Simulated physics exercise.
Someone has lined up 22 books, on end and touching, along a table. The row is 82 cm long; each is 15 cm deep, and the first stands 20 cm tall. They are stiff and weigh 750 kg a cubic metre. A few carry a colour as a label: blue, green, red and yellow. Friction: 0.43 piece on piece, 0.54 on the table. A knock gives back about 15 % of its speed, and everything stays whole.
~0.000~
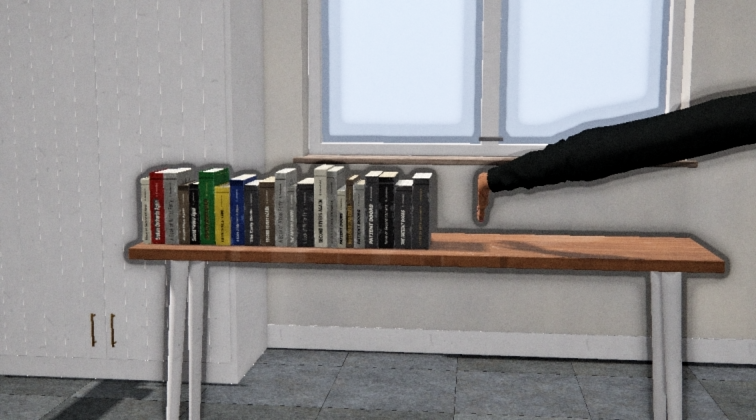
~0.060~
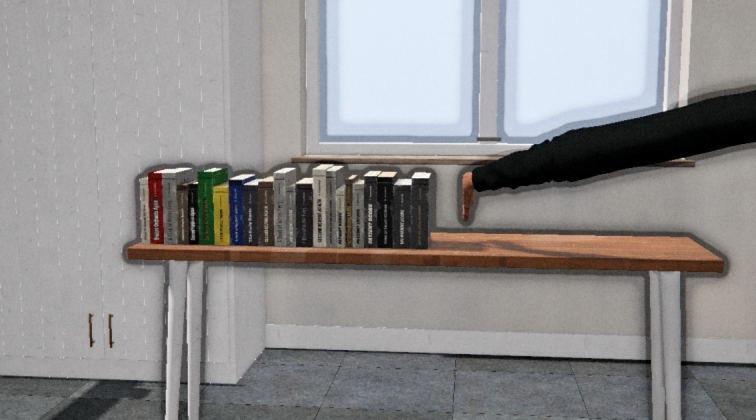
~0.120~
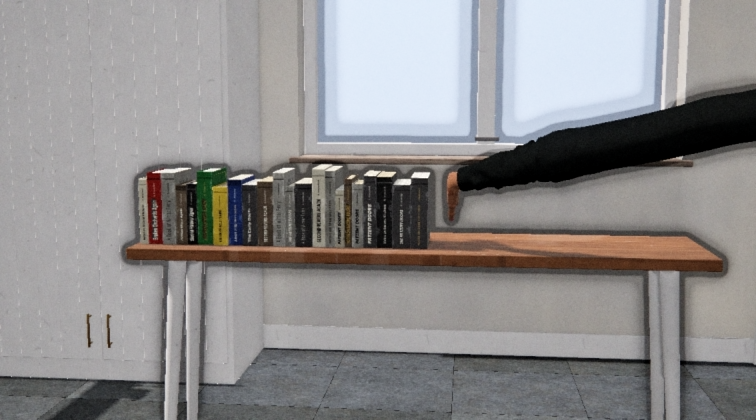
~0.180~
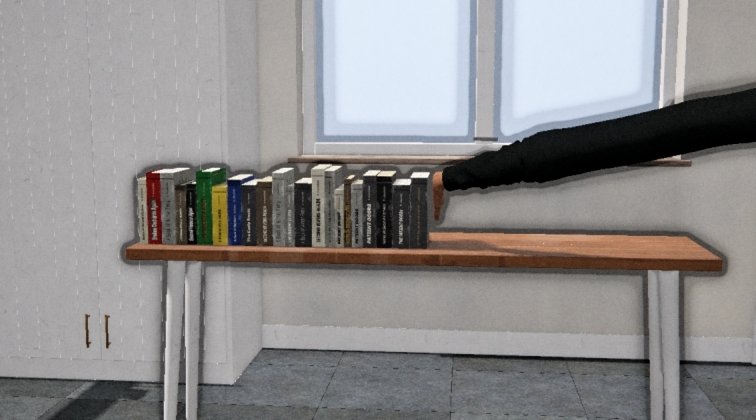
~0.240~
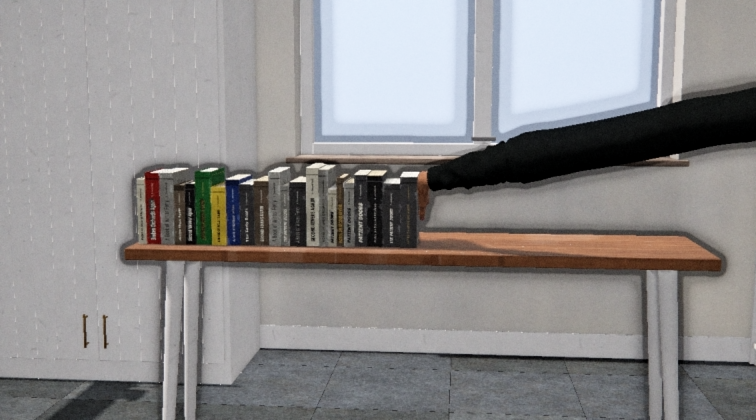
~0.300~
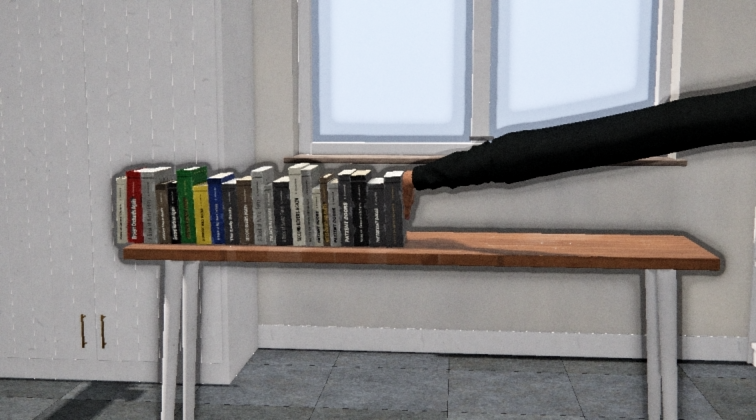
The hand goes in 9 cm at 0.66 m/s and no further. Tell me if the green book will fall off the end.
That book falls off.
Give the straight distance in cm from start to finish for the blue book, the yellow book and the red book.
Moved: Blue 20, yellow 20, red 90.
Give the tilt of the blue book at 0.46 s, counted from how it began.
About 20°.
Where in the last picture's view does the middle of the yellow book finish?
Around (159, 233).
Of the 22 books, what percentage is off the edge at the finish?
About 25 per cent.
By 0.46 s, 1 of the 22 books off the edge; green book tilted 24°; red book tilted 57°, 11 cm lower.
By 0.88 s, 6 of the 22 books off the edge; green book upside down; red book on its side.
When it is over (1.4 s), 6 of the 22 books off the edge; green book upside down; red book on its side; yellow book on its side.
